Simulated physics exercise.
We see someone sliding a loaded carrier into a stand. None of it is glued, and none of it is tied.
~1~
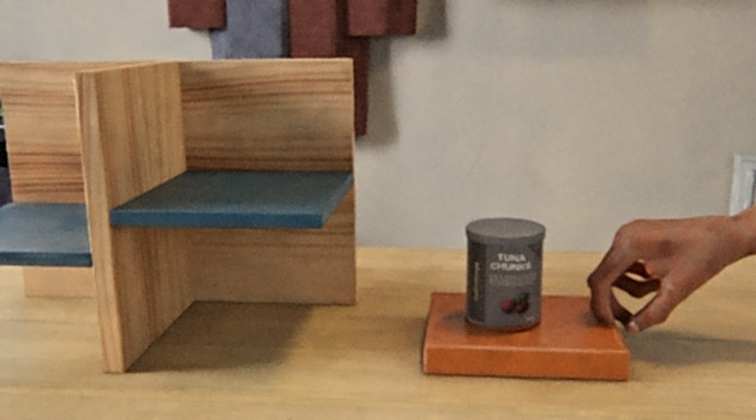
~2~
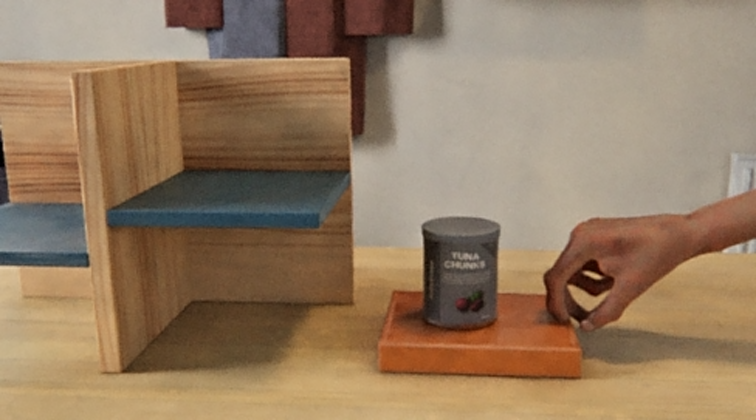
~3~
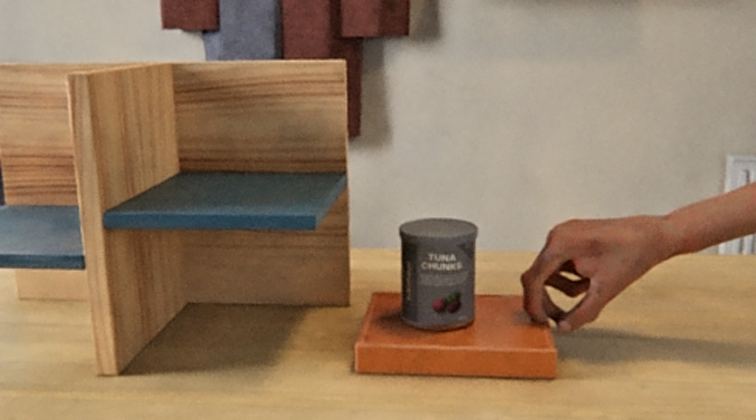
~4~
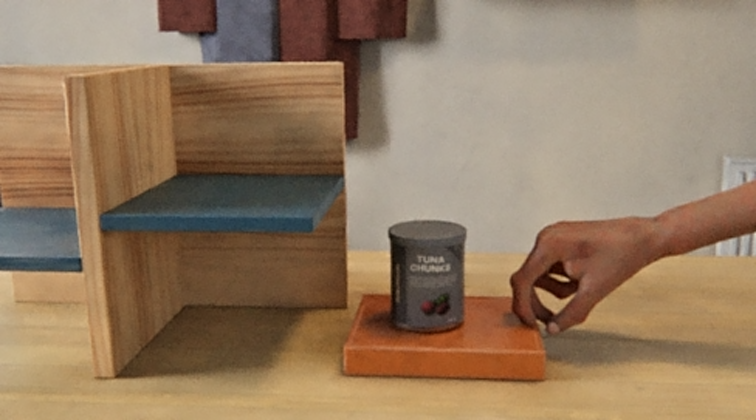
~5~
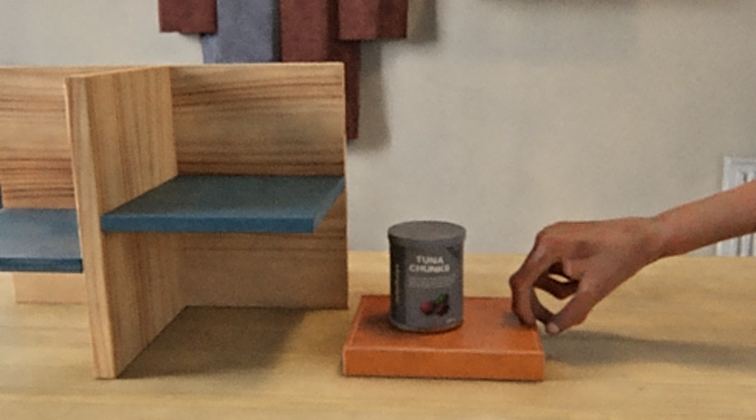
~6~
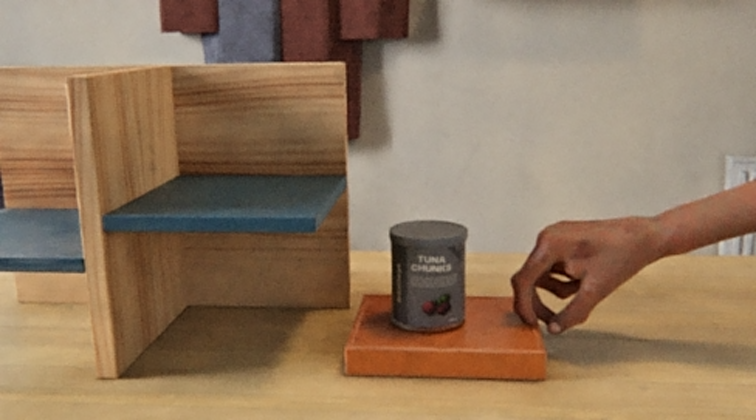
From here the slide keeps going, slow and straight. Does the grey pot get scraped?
No, goes in unharmed.
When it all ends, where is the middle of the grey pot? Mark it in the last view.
Somewhere around pixel (231, 272).
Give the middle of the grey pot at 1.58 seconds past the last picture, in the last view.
Predicted centre: Roughly (265, 273).
Then, 0.64 s later than the last frame, grey pot riding along near (379, 275).
Then, 1.16 s later than the last frame, grey pot riding along near (316, 274).
Then, 1.58 s later than the last frame, grey pot riding along near (265, 273).
When it is over, the grey pot rides in untouched, near (231, 273).
